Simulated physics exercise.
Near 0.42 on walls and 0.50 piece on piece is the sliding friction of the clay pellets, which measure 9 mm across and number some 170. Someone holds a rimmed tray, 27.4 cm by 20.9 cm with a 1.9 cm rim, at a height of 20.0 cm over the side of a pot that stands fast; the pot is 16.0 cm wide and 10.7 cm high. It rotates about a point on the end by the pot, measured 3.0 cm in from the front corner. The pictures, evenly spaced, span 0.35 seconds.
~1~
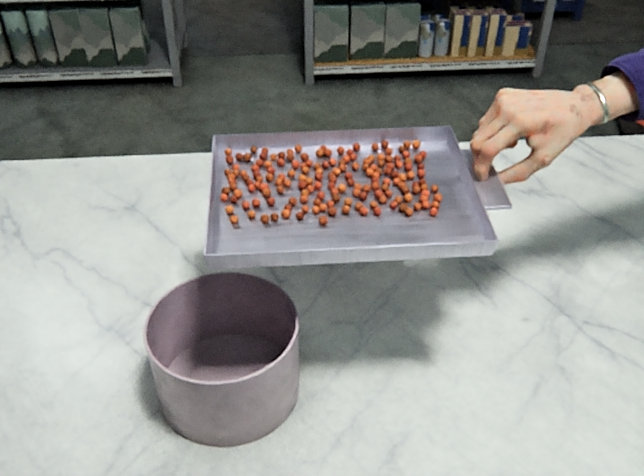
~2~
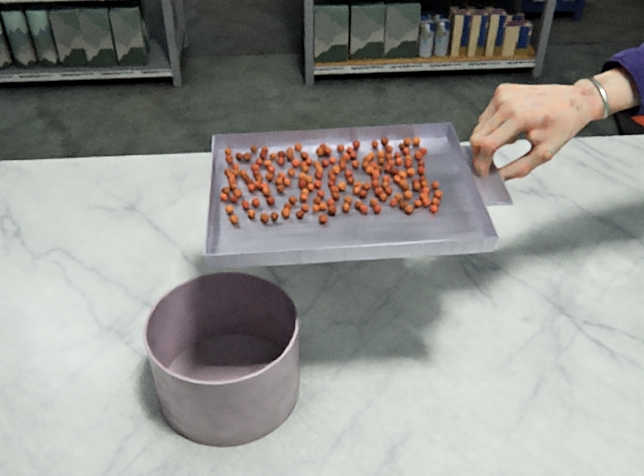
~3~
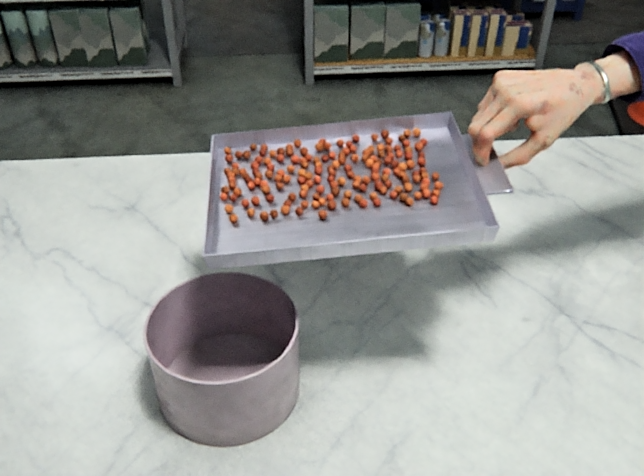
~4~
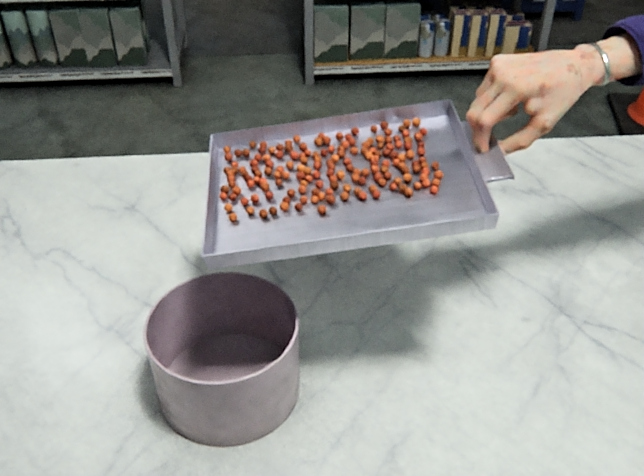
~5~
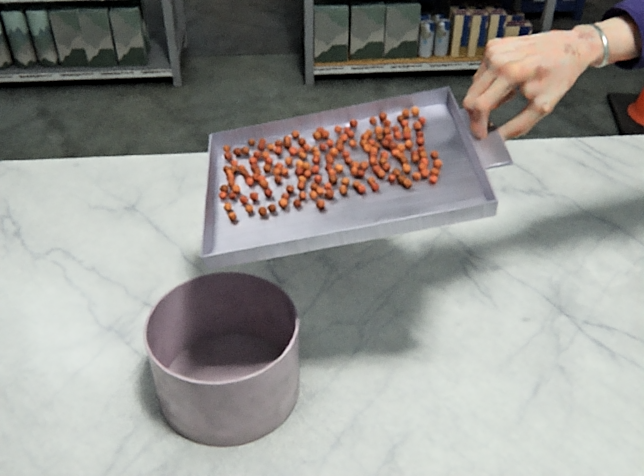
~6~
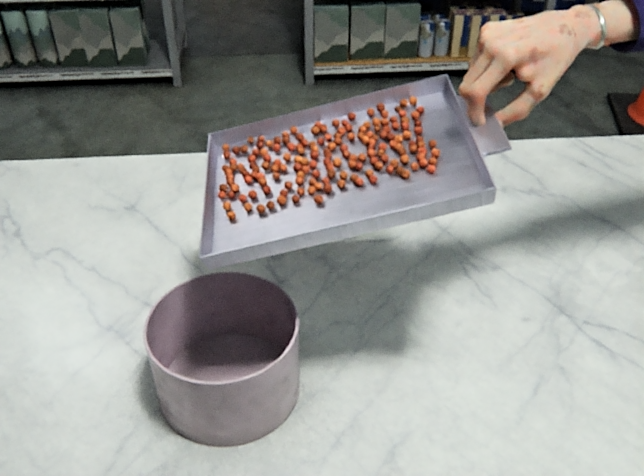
On a marble-patterned counter in front of stocked shelves, a hand wearing a bracelet holds a rimmed tray of small orange-brown balls, nearly level, above a round, empty pot. The hand gradually raises the tray's right end while the left end stays low, leaving it slanted down toward the left with the balls still spread across it.
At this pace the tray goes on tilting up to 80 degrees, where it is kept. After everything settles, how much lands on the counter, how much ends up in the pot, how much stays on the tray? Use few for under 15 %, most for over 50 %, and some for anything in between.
Counter: Few, pot: Few, tray: Most.
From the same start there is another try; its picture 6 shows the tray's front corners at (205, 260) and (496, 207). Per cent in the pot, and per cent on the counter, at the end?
Pot 5, counter 0.
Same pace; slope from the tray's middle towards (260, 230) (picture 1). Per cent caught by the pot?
I'd estimate about 5 %.
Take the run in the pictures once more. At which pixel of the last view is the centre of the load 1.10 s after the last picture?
Load centre, approx.: (215, 166) px.
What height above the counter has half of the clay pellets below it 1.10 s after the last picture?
Around 24 cm up.
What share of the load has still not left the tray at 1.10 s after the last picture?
Roughly 100 percent of the load, I'd say.
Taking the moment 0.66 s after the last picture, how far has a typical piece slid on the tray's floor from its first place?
About 9 cm.
Then, 0.66 s after the last picture, tilt 45 degrees; the tray holds 100 %, the pot 0 %.
Then, 1.10 s after the last picture, tilt 66 degrees; the tray holds 100 %, the pot 0 %.
Then, 1.61 s after the last picture, tilt 80 degrees; the tray holds 100 %, the pot 0 %.
In the end, counter 0 %, pot 0 %, tray 100 %.
